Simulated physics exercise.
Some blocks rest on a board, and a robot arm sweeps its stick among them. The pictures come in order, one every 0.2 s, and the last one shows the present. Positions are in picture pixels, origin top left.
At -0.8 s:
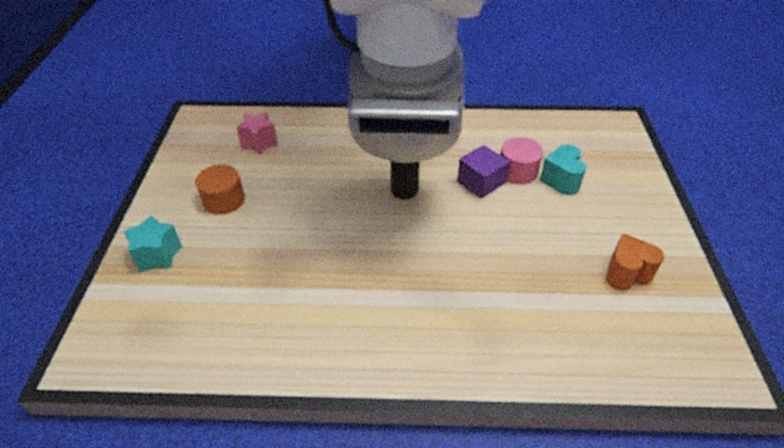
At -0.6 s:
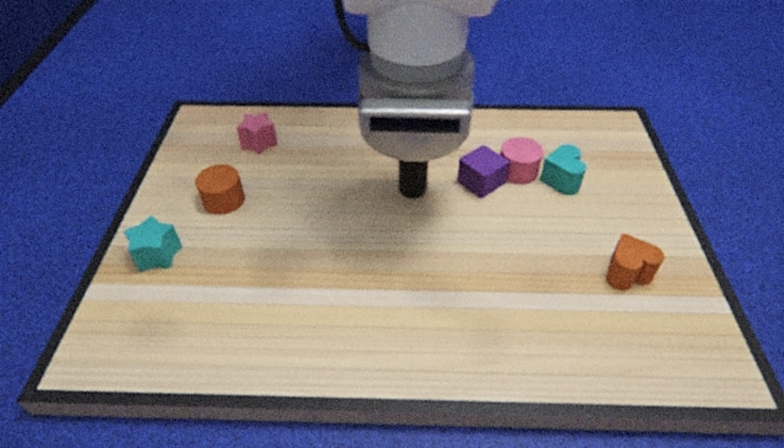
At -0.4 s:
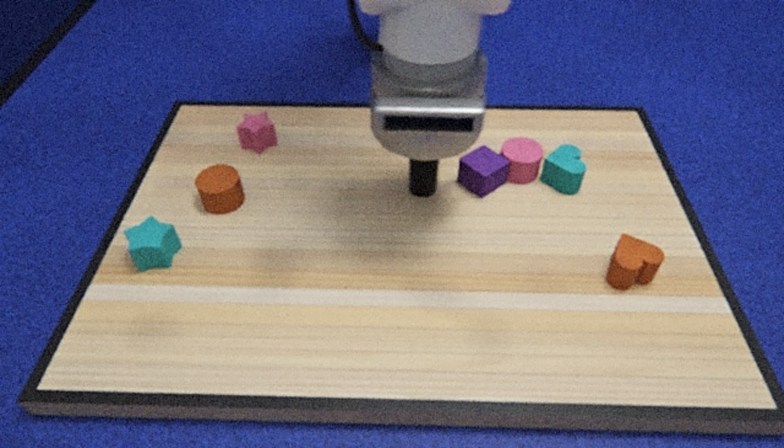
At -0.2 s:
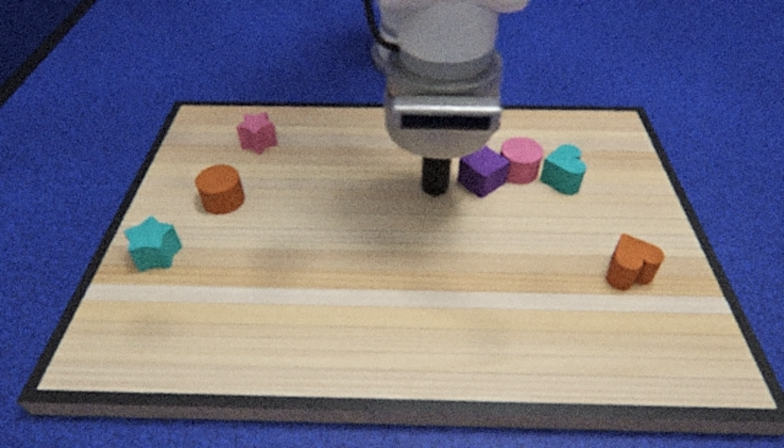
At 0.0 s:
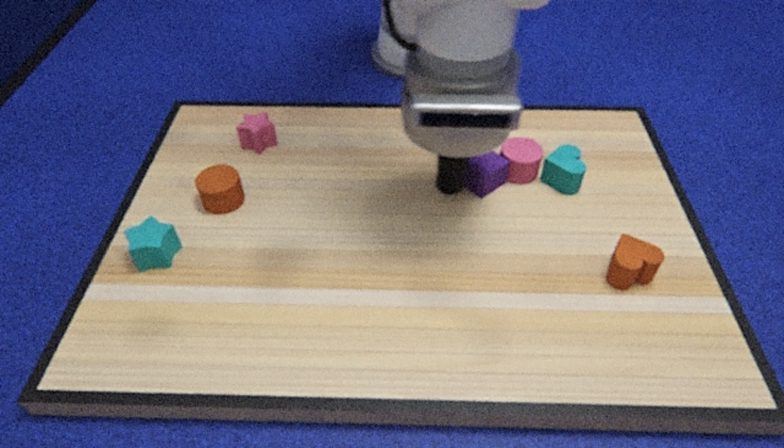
A grey and white robot arm with a black stick moves steadily rightward over a pale wooden board with a dark rim, set on blue fabric and seen from above at an angle by a still camera. A pink star, orange cylinder and turquoise star sit at left, with a purple cube, pink cylinder, turquoise heart and orange heart at right. The stick slides a short way to the purple cube's left side, while the blocks show no clear movement.
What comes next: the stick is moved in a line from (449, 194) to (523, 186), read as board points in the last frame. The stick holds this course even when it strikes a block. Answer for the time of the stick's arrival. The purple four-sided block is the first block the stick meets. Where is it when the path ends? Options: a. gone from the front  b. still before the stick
Correct choice: B.
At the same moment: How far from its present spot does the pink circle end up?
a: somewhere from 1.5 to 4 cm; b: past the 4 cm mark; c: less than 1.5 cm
I choose b.
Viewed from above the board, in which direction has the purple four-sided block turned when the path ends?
From overhead, anticlockwise.
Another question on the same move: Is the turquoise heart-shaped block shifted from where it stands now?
Yes, I think so.
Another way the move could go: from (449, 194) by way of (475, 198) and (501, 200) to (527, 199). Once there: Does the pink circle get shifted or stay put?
Here the pink circle moves off its spot.
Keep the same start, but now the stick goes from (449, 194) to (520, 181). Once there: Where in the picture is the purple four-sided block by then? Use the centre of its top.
I'd place it at (546, 145), taking the centre of its top.
What follows on the original path. Halfway along, stick (489, 182); purple four-sided block (515, 155); pink circle (543, 140); turquoise heart-shaped block (572, 158).
At the end, stick (525, 179); purple four-sided block (545, 148), turned 20° anticlockwise; pink circle (560, 128); turquoise heart-shaped block (586, 159), turned 25° clockwise.
